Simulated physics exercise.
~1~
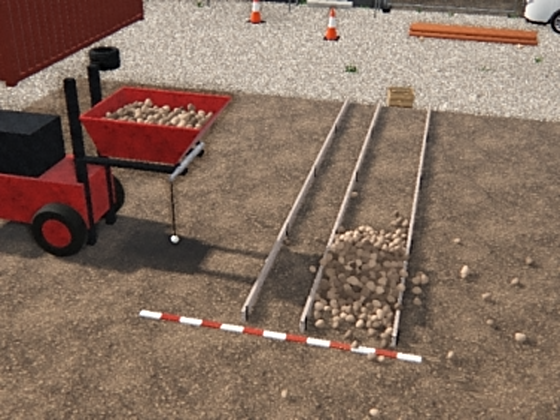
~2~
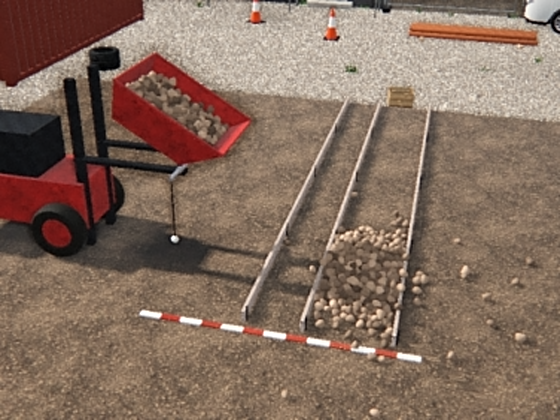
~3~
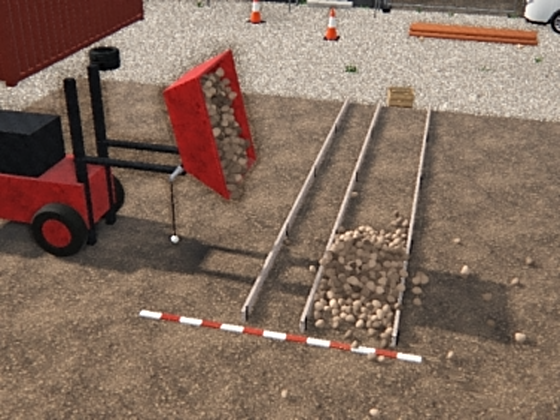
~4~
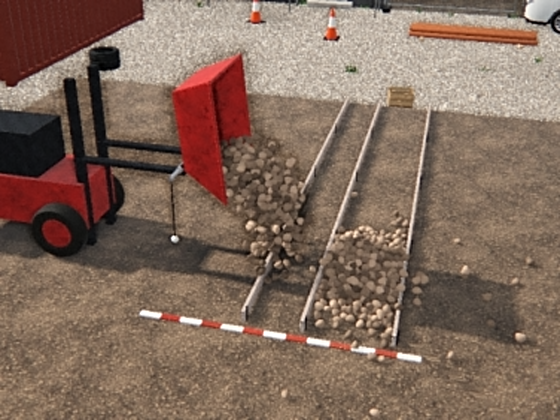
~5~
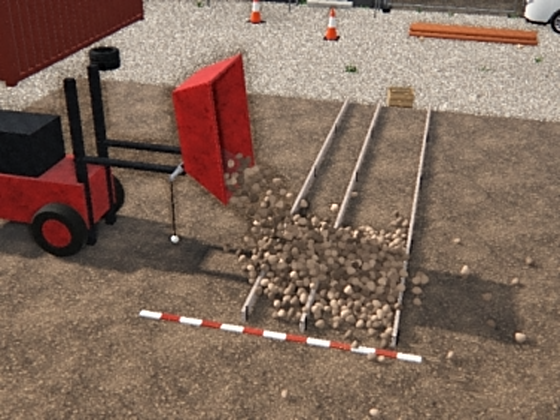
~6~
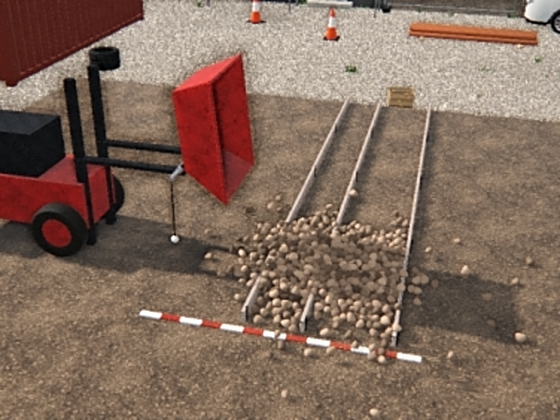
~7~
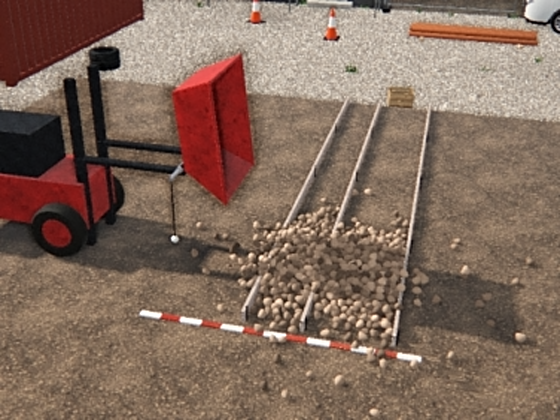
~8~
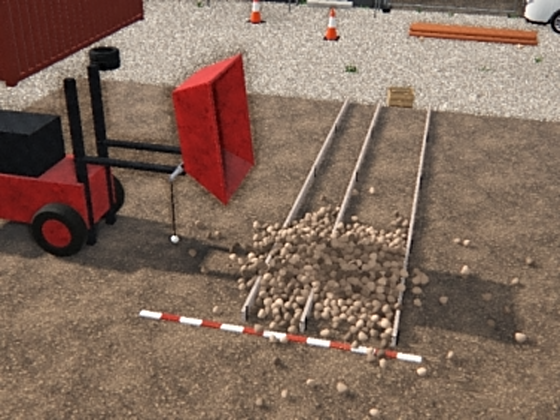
On a dirt yard beside gravel, a red forklift tipped its skip steeply to the right until the round stones poured out, tumbling over the near boards and joining an earlier pile, leaving the skip empty and stones heaped across both bays.
